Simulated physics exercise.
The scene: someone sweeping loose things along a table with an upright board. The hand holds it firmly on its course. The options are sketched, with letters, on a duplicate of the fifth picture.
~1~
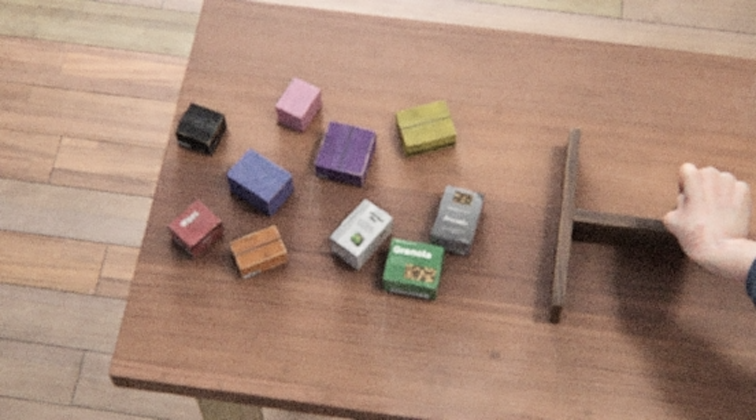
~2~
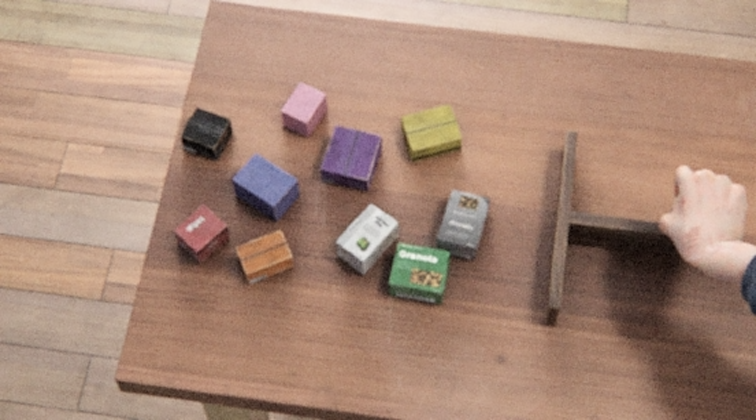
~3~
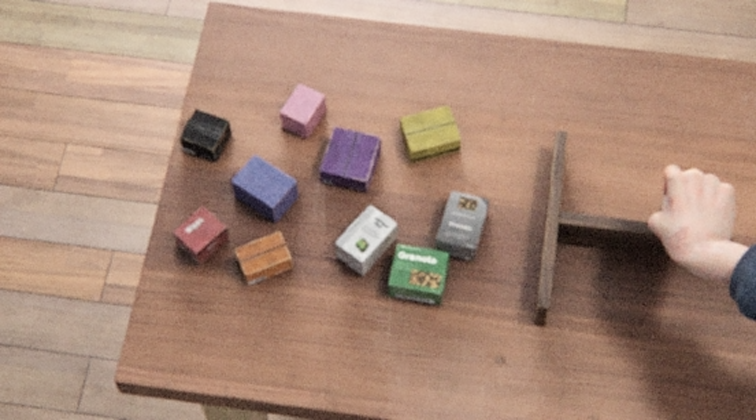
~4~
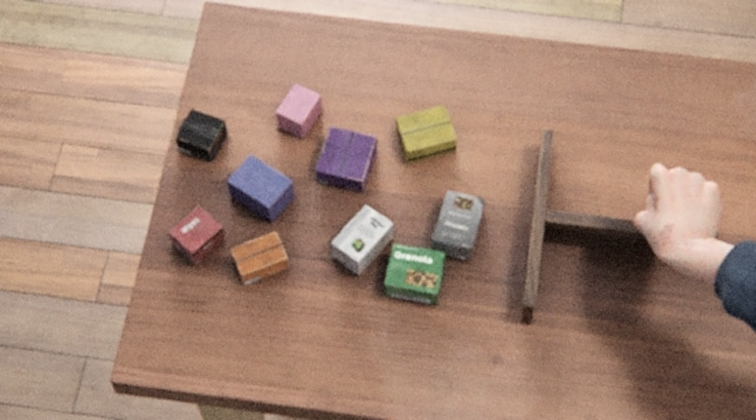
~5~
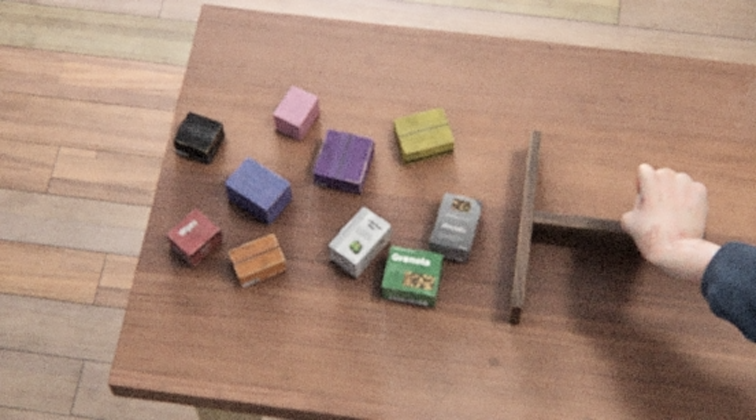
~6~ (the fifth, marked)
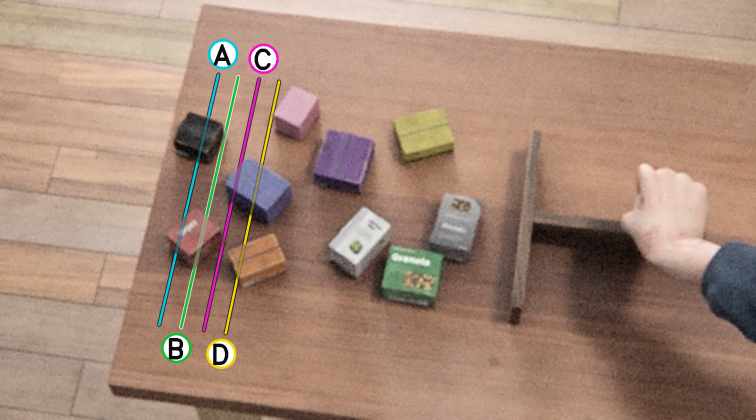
At first, ten small boxes and packets sit scattered across the left of a wooden table, while a hand at the right grips the handle of an upright board. The hand then slides the board a short way left, narrowing the gap to the items, which stay untouched in their places.
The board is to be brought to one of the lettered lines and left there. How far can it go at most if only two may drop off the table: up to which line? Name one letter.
As far as mark C.
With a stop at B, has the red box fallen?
Yes.
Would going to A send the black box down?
By then, yes.
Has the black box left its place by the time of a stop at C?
Yes.
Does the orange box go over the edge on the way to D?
By then, no.
On the marked copy, A at (190, 194); B at (211, 197); C at (233, 199); D at (254, 202).
Following C. Soon after the start, board (420, 202); yellow box (398, 127); green packet (378, 272).
Later, board (316, 190); black box (195, 136); blue block (214, 179).
In the end, board (234, 180); red box over the edge; blue block over the edge; two fallen.
As for the rest, A drops five; B drops five; D is within the limit but short.
